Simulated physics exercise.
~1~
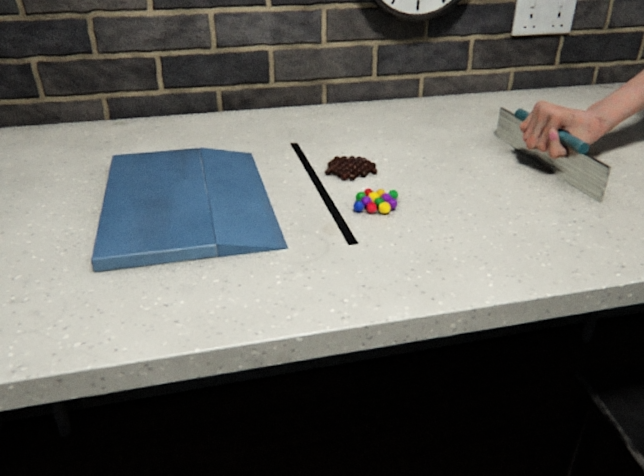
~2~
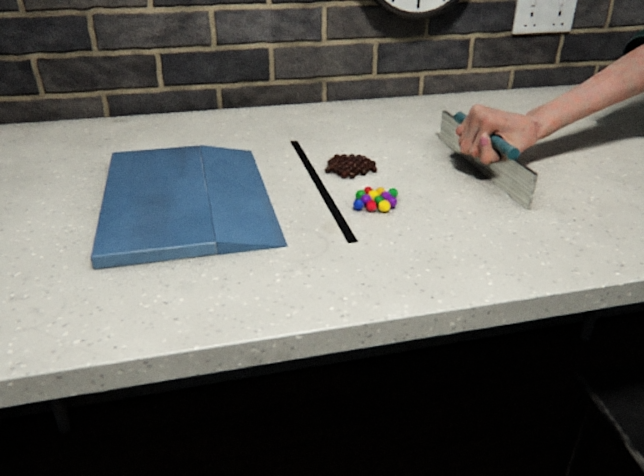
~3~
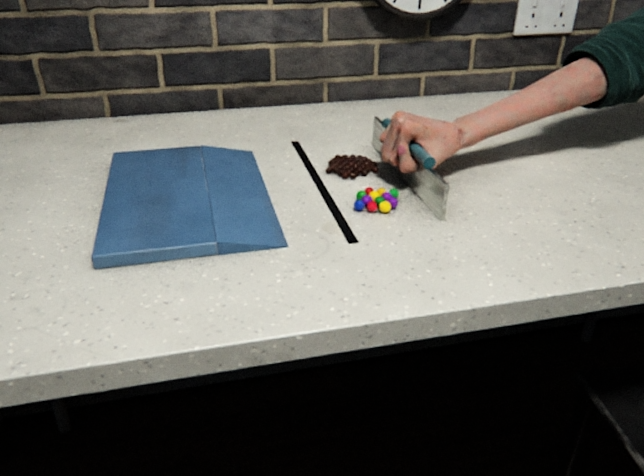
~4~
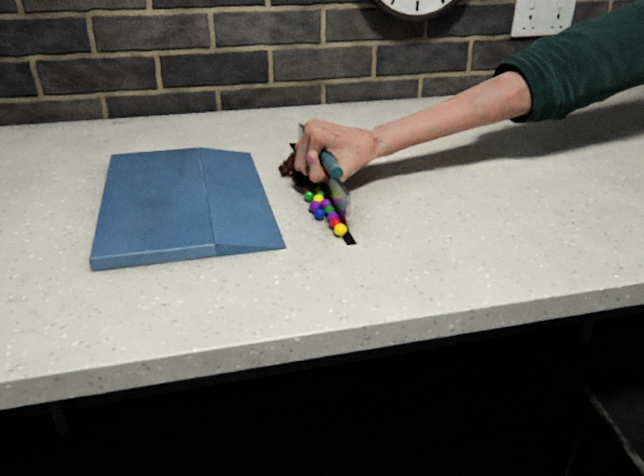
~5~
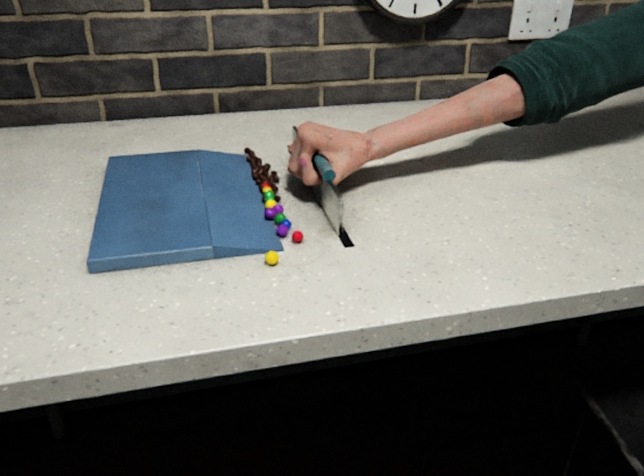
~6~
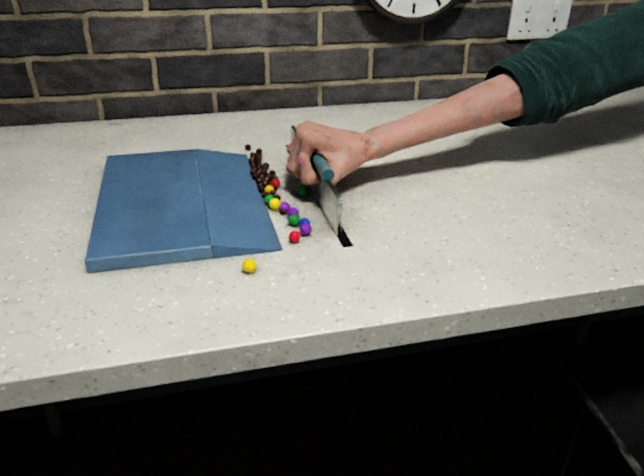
A hand-held scraper slides left across a pale speckled countertop, pushing brown pieces and colorful balls toward a blue ramp, and stops at a black tape line. The pieces roll on to the ramp's lower edge, where they scatter slightly, none going over the top.
